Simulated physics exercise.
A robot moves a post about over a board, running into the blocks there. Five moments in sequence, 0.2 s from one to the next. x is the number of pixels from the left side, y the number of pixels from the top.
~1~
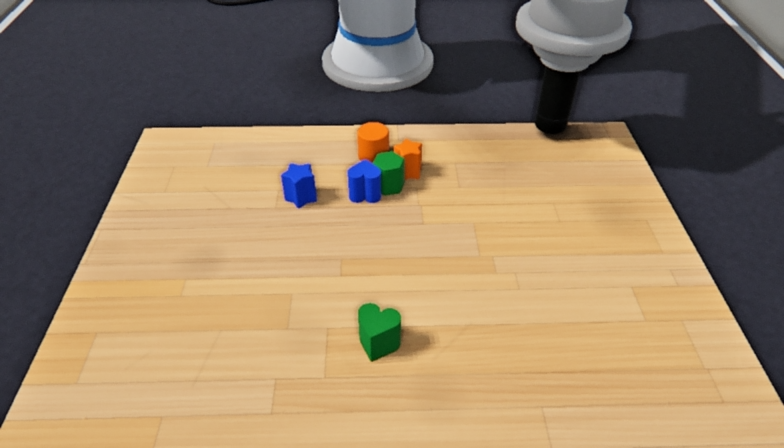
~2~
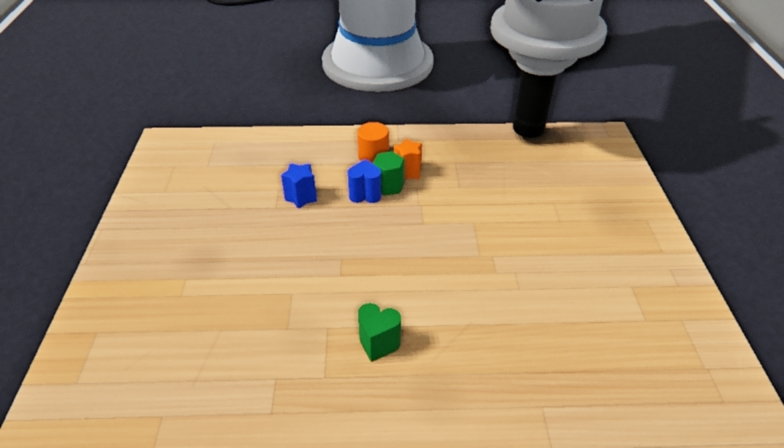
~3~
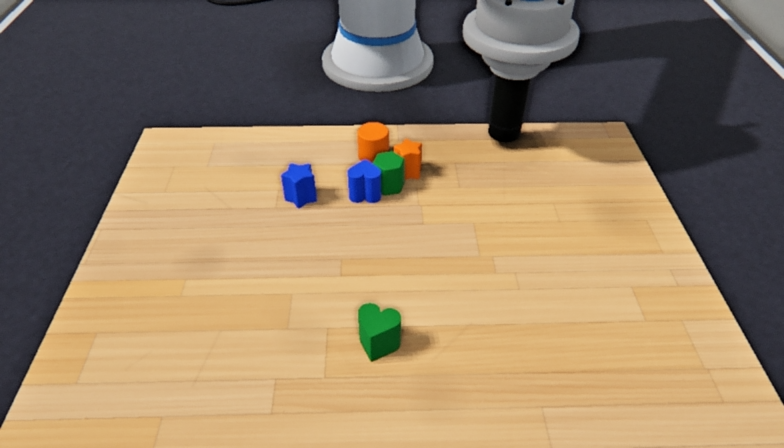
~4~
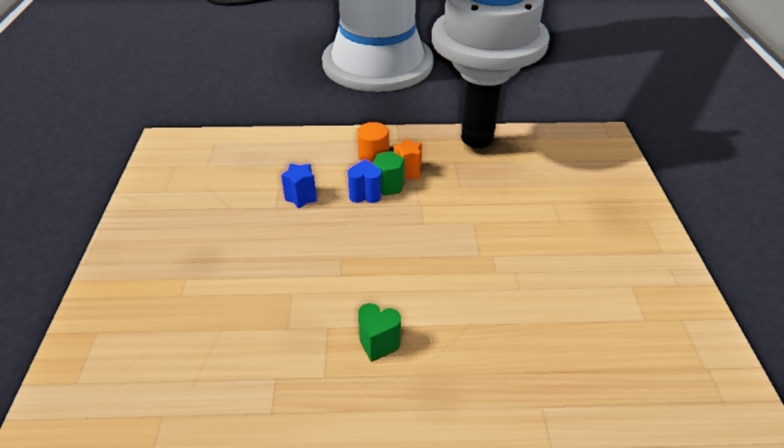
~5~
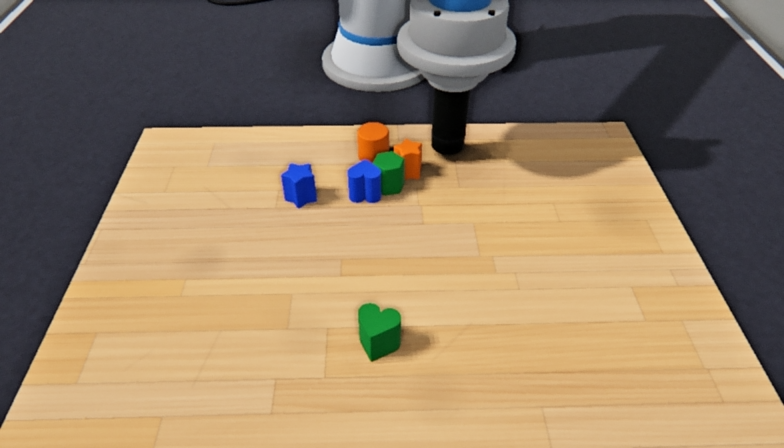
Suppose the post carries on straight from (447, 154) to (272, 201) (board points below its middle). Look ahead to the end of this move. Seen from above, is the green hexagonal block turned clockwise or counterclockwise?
Viewed from the top, it goes clockwise.
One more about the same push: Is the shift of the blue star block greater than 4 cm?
Answer: Yes.
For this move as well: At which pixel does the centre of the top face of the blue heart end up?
The middle of its upper face should be somewhere near (343, 180).
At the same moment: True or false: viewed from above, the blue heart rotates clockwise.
The claim holds.
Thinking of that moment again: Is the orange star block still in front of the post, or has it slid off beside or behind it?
The orange star block is left behind or beside.
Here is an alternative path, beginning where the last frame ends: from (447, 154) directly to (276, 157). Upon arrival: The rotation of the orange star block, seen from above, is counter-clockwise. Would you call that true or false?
It is true.
What follows on the original path. One third of the way, post (392, 162); blue heart (344, 179), turned 40° clockwise; orange round block (368, 130); green hexagonal block (373, 180), turned 25° clockwise; orange star block (382, 163), turned 60° anticlockwise.
Two thirds of the way, post (332, 177); blue heart (343, 180), turned 40° clockwise; orange round block (361, 130); green hexagonal block (373, 189), turned 25° clockwise; orange star block (369, 170).
At the end, post (271, 193); blue star block (245, 192), turned 40° anticlockwise; blue heart (343, 180), turned 40° clockwise; orange round block (361, 130); green hexagonal block (373, 189), turned 25° clockwise; orange star block (369, 170), turned 130° anticlockwise.
